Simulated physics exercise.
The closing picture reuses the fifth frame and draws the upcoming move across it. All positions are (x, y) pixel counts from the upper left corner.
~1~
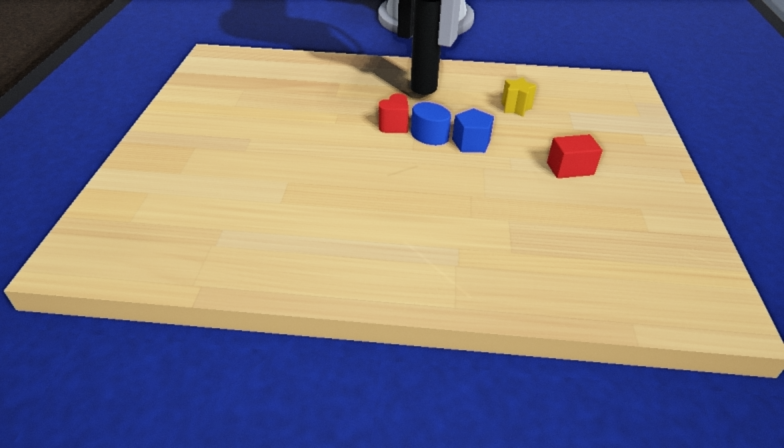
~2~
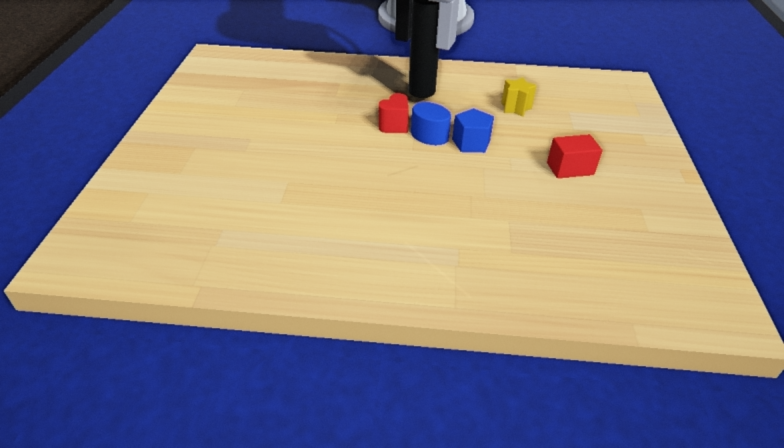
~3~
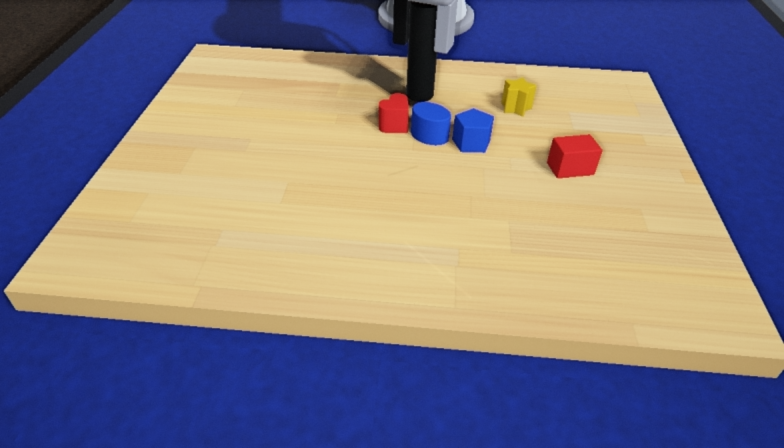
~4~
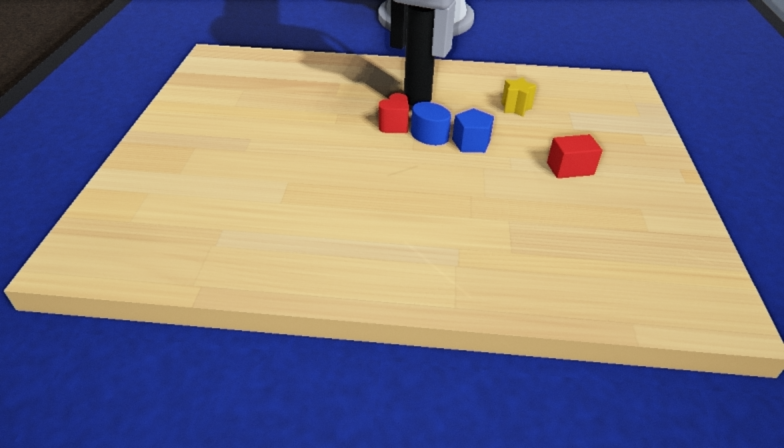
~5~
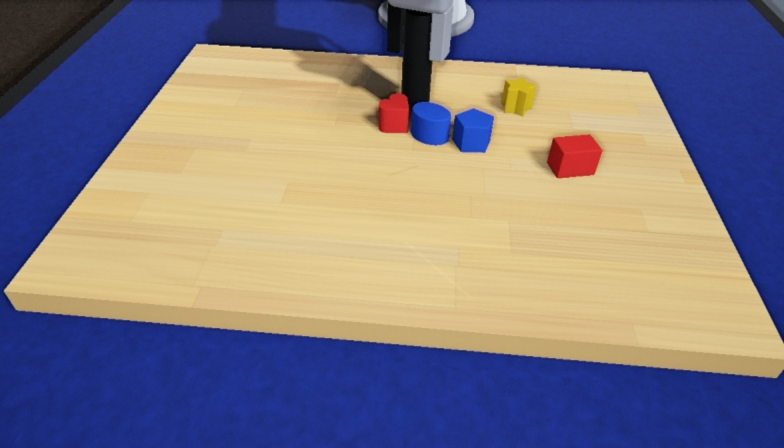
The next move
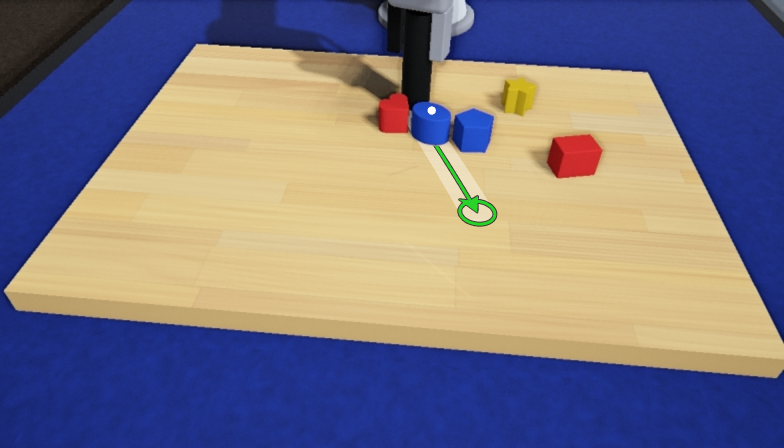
A black pusher slides slowly toward the gap between the red heart and blue oval.
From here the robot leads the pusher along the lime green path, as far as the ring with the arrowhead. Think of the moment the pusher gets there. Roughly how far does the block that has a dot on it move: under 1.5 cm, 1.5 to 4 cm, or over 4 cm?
Goes over 4 cm.
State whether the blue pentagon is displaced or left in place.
That block stays.
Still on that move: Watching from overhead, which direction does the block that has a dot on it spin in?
Looking from above, the answer is counterclockwise.
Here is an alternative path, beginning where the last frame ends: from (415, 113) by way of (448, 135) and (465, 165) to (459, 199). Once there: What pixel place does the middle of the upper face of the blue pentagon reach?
It will end up at (499, 129).
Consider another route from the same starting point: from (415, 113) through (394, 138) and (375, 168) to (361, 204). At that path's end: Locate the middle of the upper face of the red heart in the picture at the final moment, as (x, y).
In the picture, it is at (345, 133).
The drawn path runs straight from (415, 113) to (477, 212); the dot is on the blue oval.
On the path given first. One third of the way, pusher (434, 132); red heart (395, 104), turned 15° clockwise; blue oval (452, 135).
Two thirds of the way, pusher (455, 165); red heart (395, 104), turned 15° clockwise; blue oval (485, 165), turned 50° anticlockwise.
At the end, pusher (479, 203); red heart (395, 104), turned 15° clockwise; blue oval (519, 186), turned 135° anticlockwise; blue pentagon not moved.
